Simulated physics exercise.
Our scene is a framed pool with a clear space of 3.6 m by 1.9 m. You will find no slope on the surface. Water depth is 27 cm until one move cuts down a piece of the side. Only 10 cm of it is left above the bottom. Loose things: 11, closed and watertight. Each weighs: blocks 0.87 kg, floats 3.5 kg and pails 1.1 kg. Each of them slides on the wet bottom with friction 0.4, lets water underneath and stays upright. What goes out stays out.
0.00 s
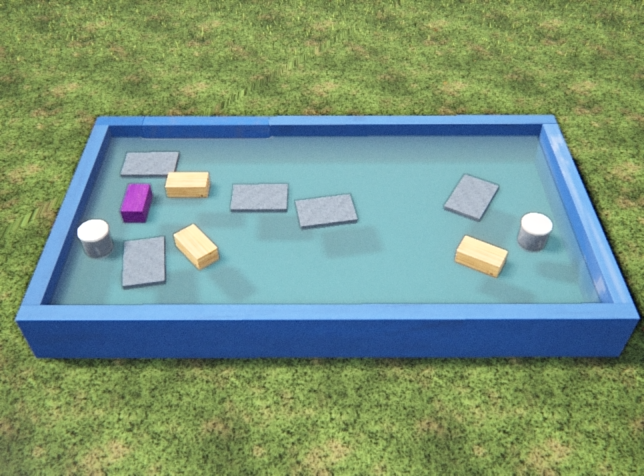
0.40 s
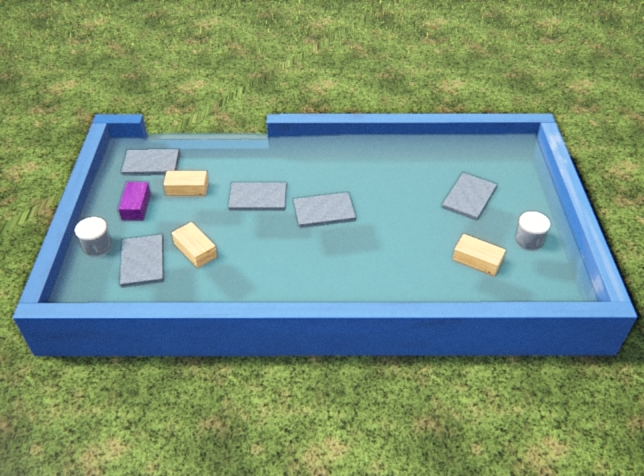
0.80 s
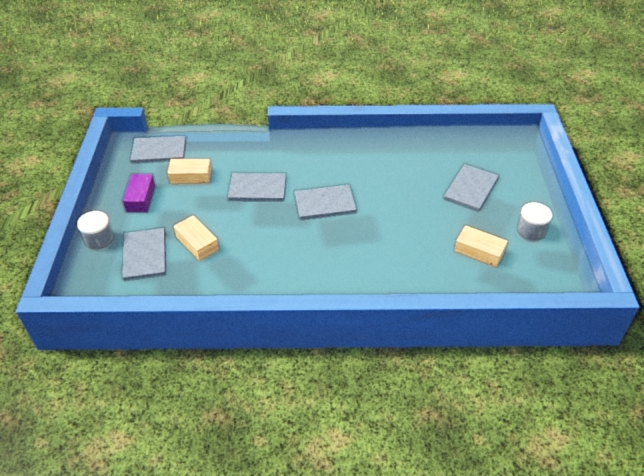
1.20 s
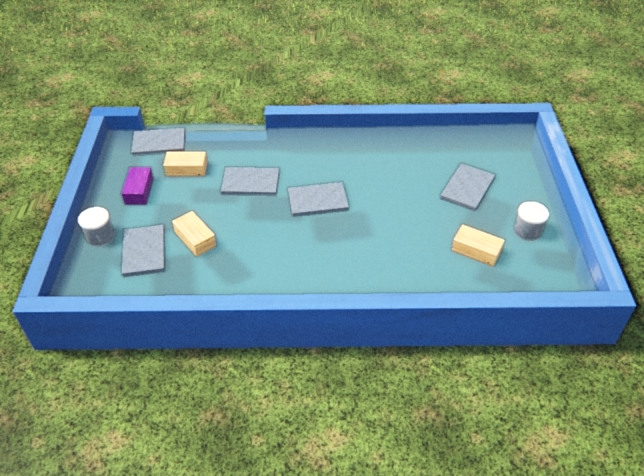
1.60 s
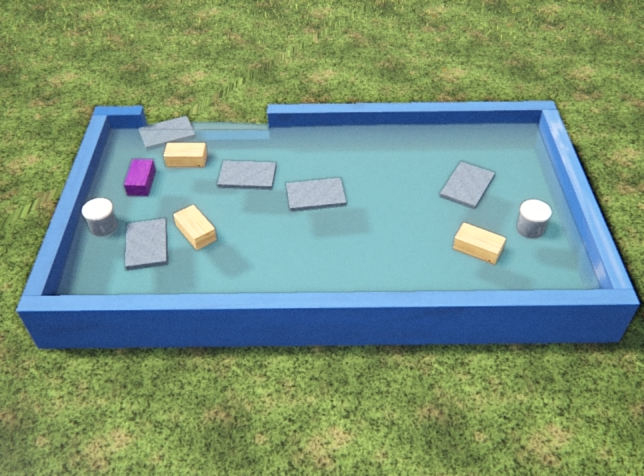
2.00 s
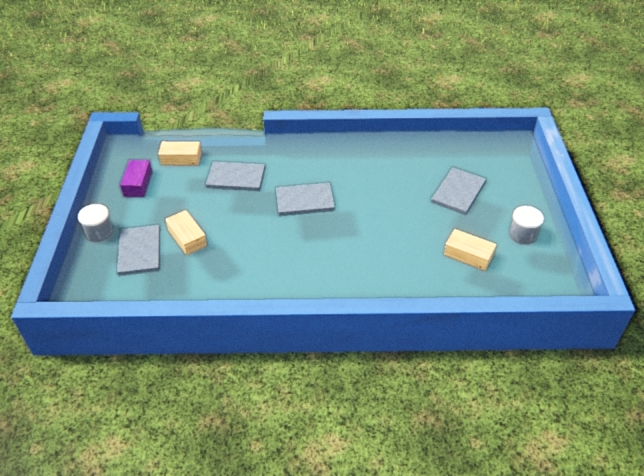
In the video, a section of a blue-framed pool's back wall drops away, and nearby floating blocks and gray slabs drift slowly toward the opening; one gray slab passes into the gap and is then no longer in view.
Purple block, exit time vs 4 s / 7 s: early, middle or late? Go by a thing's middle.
Middle.
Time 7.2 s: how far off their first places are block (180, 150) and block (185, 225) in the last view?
Washed out, 60 cm.
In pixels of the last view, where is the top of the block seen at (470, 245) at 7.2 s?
About (442, 247).
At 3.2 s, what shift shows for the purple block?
Some 40 cm from the start.
After 3.2 s the purple block is near (134, 164), 0.4 m from its start, afloat; 1 of 11 are out; 10 afloat.
After 7.2 s the purple block has gone out (at 6.1 s); 4 of 11 are out; 7 afloat.
After 12.0 s the purple block has gone out (at 6.1 s); 5 of 11 are out; 6 afloat.
After 16.0 s the purple block has gone out (at 6.1 s); 5 of 11 are out; 6 afloat.
